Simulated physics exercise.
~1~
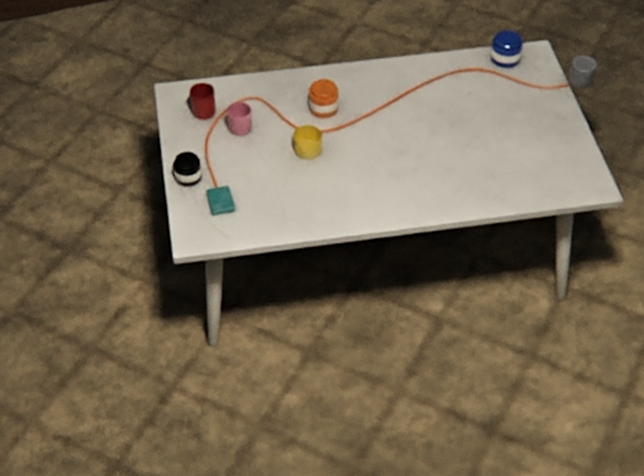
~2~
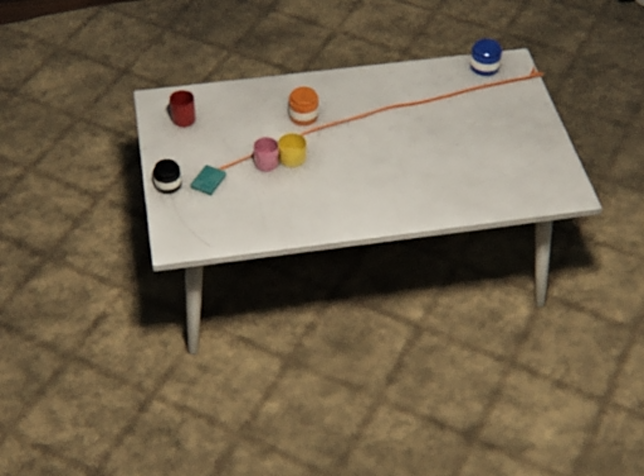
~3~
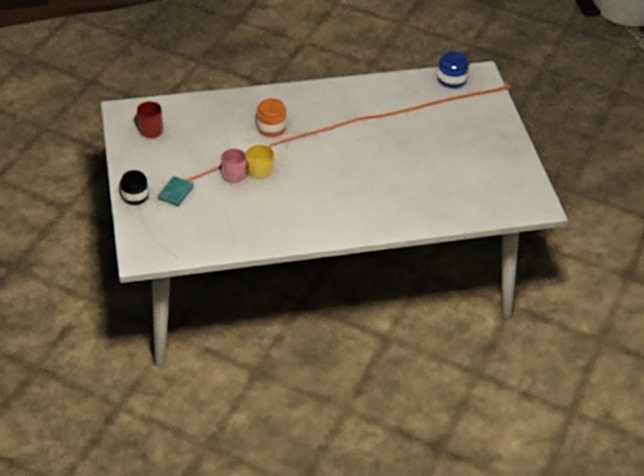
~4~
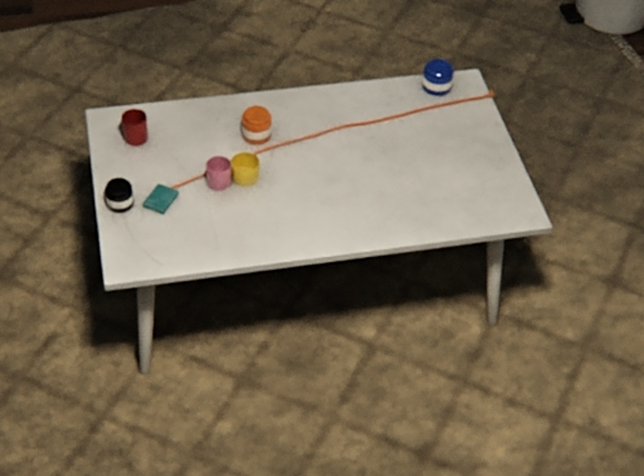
An orange cable on a white table pulling taut, a grey cup vanishing off the right edge, pink cup ending beside yellow.
